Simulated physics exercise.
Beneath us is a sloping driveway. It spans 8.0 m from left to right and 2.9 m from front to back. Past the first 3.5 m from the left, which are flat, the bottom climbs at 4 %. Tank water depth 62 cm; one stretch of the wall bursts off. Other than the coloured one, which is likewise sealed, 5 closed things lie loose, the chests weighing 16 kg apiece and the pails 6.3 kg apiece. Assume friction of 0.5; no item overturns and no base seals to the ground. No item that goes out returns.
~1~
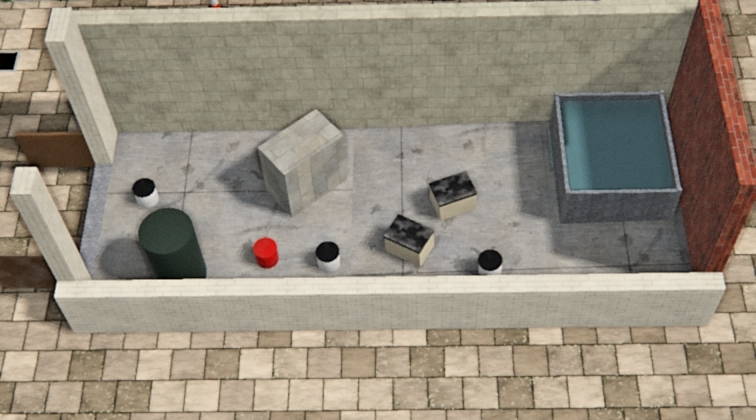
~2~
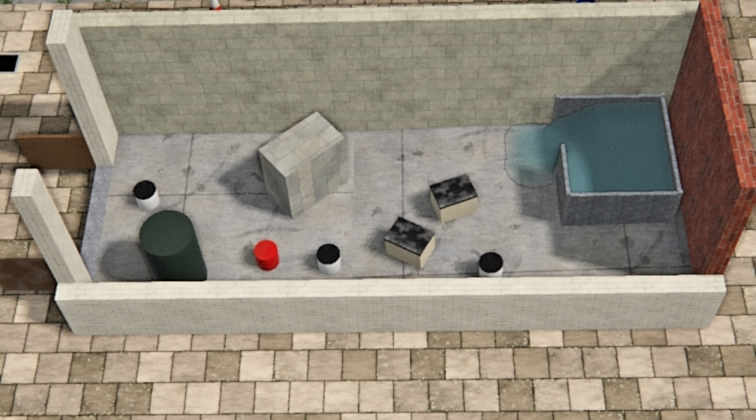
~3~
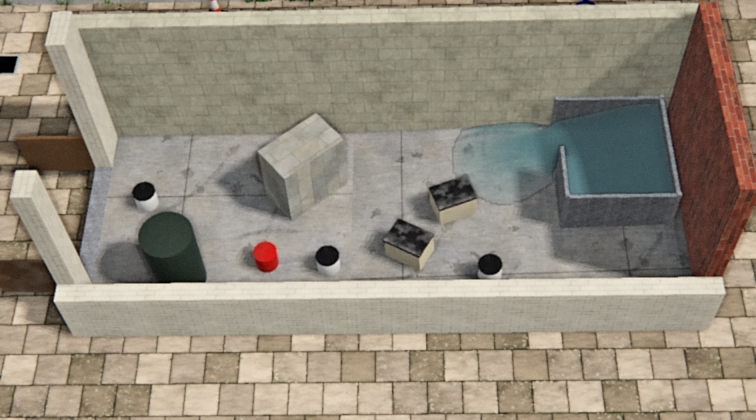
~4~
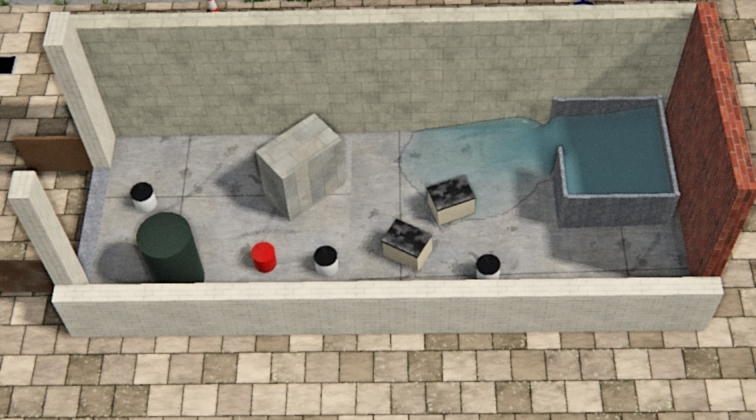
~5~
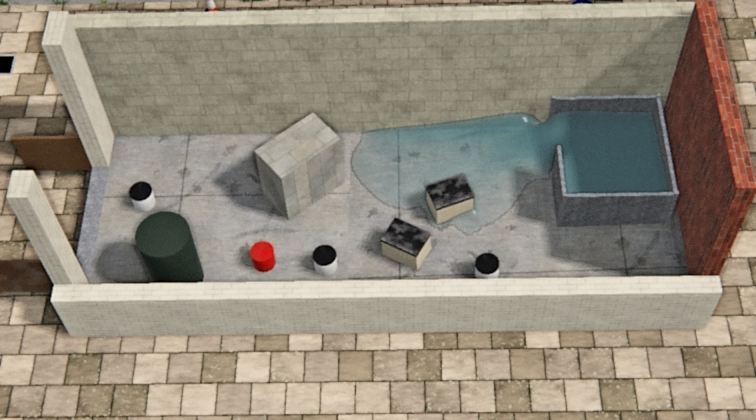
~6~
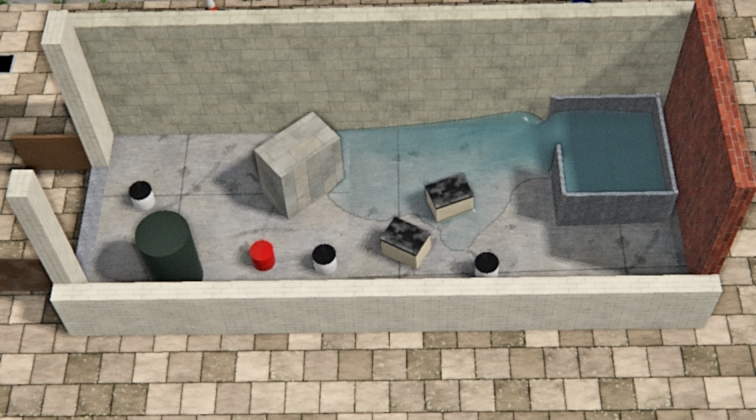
We see a walled paved yard holding a red pail, a dark green cylinder and several blocks and small containers; water pours from a gap in the corner tank and spreads leftward around the blocks, while the objects stay put.
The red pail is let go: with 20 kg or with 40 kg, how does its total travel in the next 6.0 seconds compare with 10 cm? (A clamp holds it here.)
It needs the heavier mass.
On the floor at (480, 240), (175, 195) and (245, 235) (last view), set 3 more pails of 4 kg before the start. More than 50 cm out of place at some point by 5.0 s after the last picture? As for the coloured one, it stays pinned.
Within, beyond, beyond.
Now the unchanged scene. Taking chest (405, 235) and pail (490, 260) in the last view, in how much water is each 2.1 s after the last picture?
Depths: Near 2 cm, then near 1 cm.
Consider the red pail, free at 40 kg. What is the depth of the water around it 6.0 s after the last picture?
Around 7 cm.
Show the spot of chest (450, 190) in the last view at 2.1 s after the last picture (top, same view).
Position: Approx. (419, 205).
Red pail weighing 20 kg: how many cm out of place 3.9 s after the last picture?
50 cm.
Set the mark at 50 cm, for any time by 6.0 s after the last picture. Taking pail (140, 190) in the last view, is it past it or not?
That one comes out beyond it.
Then, 0.4 s after the last picture the red pail would be 0 cm from its start with 20 kg and 0 cm from its start with 40 kg; 0 cm of water round it then.
Then, 2.1 s after the last picture the red pail would be 54 cm from its start with 20 kg and 0 cm from its start with 40 kg; 8 cm of water round it then.
Then, 3.9 s after the last picture the red pail would be 51 cm from its start with 20 kg and 0 cm from its start with 40 kg; 8 cm of water round it then.
Then, 6.0 s after the last picture the red pail would be 51 cm from its start with 20 kg and 0 cm from its start with 40 kg; 7 cm of water round it then.
